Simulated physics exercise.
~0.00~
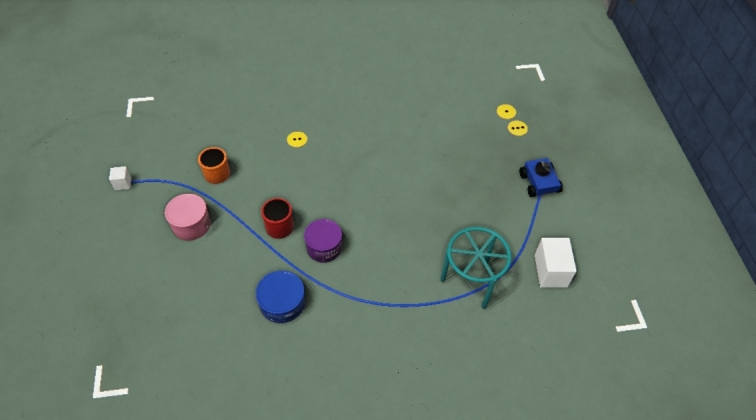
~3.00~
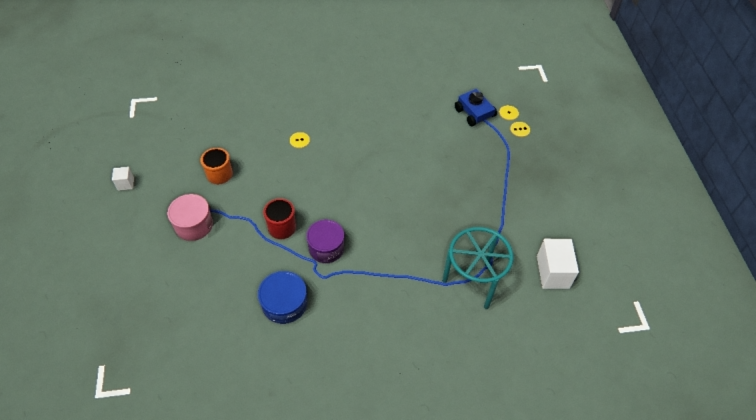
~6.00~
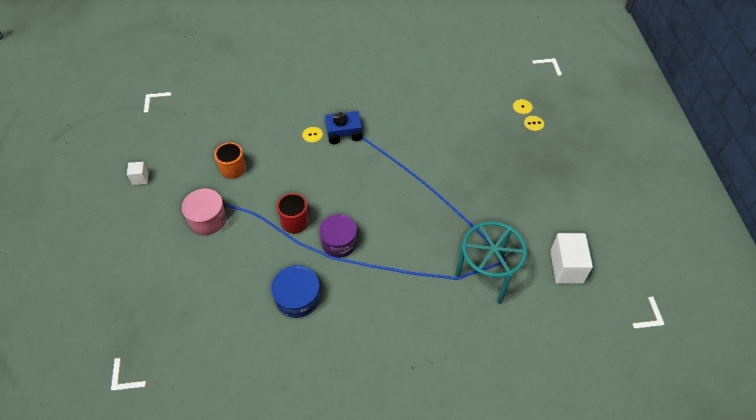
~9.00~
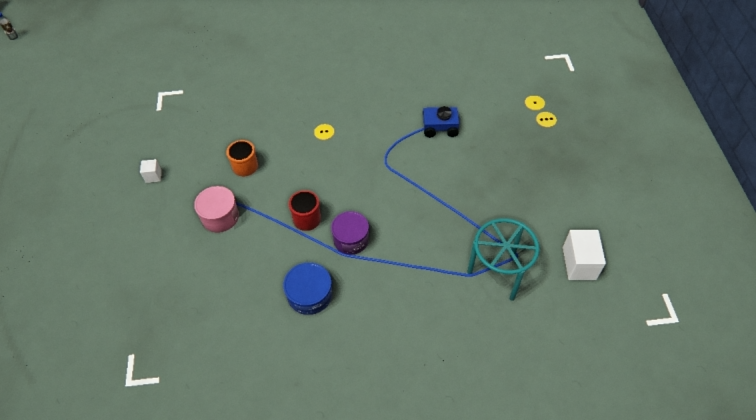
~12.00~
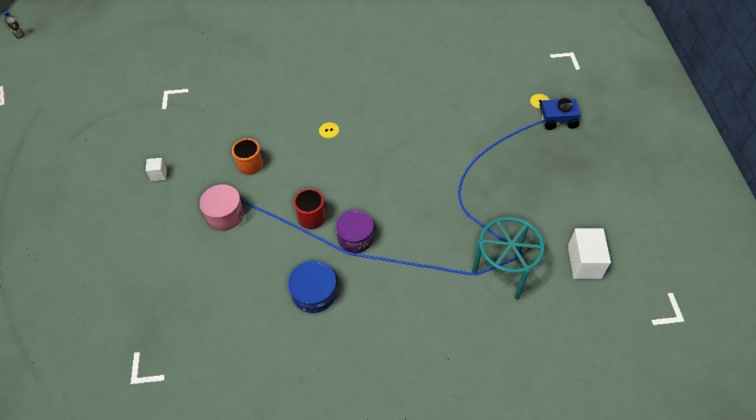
To begin with, a blue cart waits at the right of a green workshop floor, its blue lead curving past pots, bins and a teal stool to a small white block at left. The cart drives up and left to the nearby yellow marks, and the lead pulls out of the block, its loose end now by the pink bin. The cart continues left to the lone yellow mark, drawing the lead straighter through the stool's legs. It then heads back right, the lead bending behind it. Finally it reaches the paired marks, with the plug out and the surrounding objects still standing in place.
